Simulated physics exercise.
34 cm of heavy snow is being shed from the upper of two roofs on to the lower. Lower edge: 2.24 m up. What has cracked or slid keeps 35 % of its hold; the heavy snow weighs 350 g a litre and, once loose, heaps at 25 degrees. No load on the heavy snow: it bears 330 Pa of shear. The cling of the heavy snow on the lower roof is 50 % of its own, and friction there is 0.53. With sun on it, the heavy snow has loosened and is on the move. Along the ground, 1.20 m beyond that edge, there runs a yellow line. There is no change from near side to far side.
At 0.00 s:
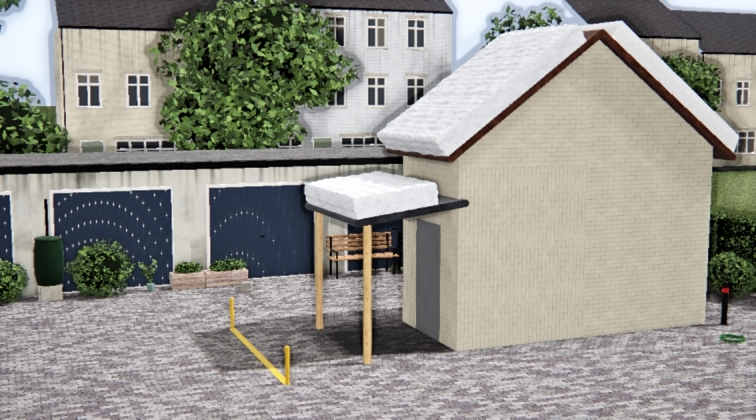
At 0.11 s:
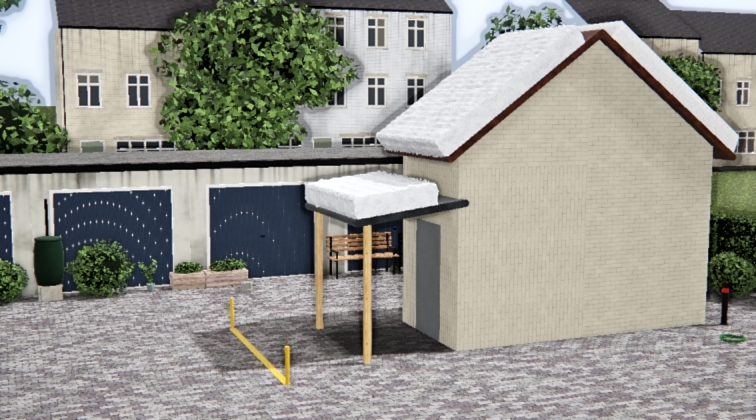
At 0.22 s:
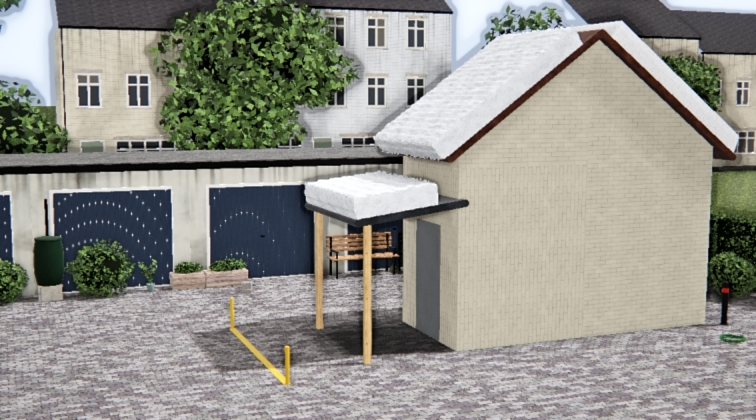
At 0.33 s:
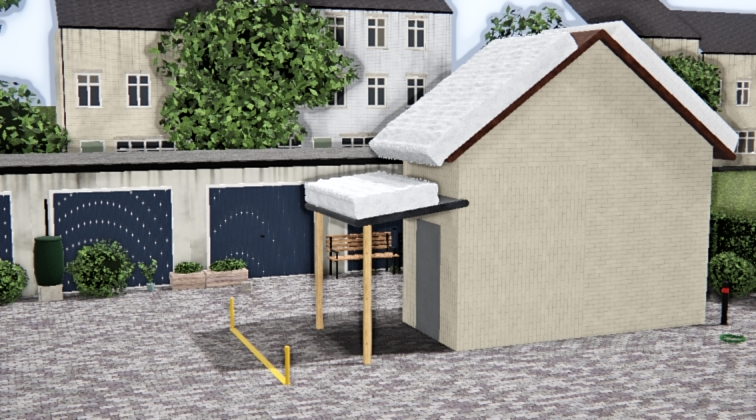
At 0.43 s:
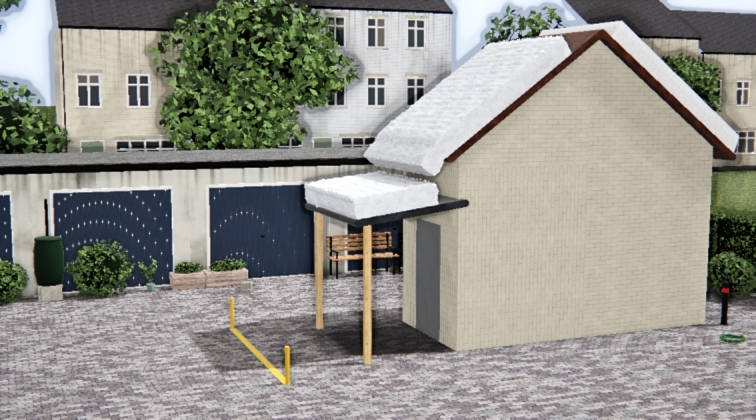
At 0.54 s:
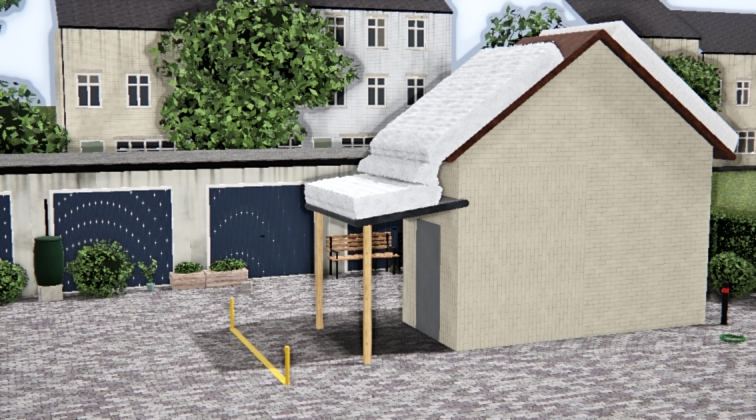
Thick snow sliding down the left slope of a small brick building's roof, bunching above a snow-topped porch beside blue garages.
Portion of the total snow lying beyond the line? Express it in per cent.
Near 38 %.
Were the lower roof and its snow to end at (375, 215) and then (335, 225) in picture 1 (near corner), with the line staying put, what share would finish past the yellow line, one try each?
I'd expect around 45 percent the first time and around 30 percent the second.
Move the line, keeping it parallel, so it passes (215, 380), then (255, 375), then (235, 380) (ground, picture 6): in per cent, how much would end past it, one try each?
The three tries give 20 %, 30 % and 25 % in turn.
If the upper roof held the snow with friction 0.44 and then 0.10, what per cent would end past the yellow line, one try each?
I'd say 25 %, followed by 50 %.
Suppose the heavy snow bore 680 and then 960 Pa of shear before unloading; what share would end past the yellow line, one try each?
Going in order, it's 25 % and then 16 %.
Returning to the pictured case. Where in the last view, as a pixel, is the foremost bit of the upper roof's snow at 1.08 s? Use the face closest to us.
At about (360, 188).
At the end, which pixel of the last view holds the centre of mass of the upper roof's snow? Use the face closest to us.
Roughly at (287, 311).
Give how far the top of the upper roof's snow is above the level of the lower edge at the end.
0.6 m or so.
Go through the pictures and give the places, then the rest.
The first frame shows front end of the heavy snow at (446, 137).
The second frame shows front end of the heavy snow at (445, 138), its middle shifted 2.3 cm.
The third frame shows front end of the heavy snow at (442, 157), its middle shifted 8.5 cm, 3 % of it past the upper edge, in one piece.
The fourth frame shows front end of the heavy snow at (437, 142), its middle shifted 19 cm, 6 % of it past the upper edge, in one piece.
The fifth frame shows front end of the heavy snow at (430, 159), its middle shifted 34 cm, 11 % of it past the upper edge, cracking.
The sixth frame shows front end of the heavy snow at (421, 169), its middle shifted 53 cm, 17 % of it past the upper edge, cracking.
By 1.08 s, none is below the lower edge and 0 % is past the line.
By 1.72 s, 24 % is below the lower edge and 2 % is past the line.
By 2.36 s, 59 % is below the lower edge and 33 % is past the line.
By 3.00 s, 61 % is below the lower edge and 38 % is past the line.
By 3.50 s, at the end, 61 % is below the lower edge and 38 % is past the line.
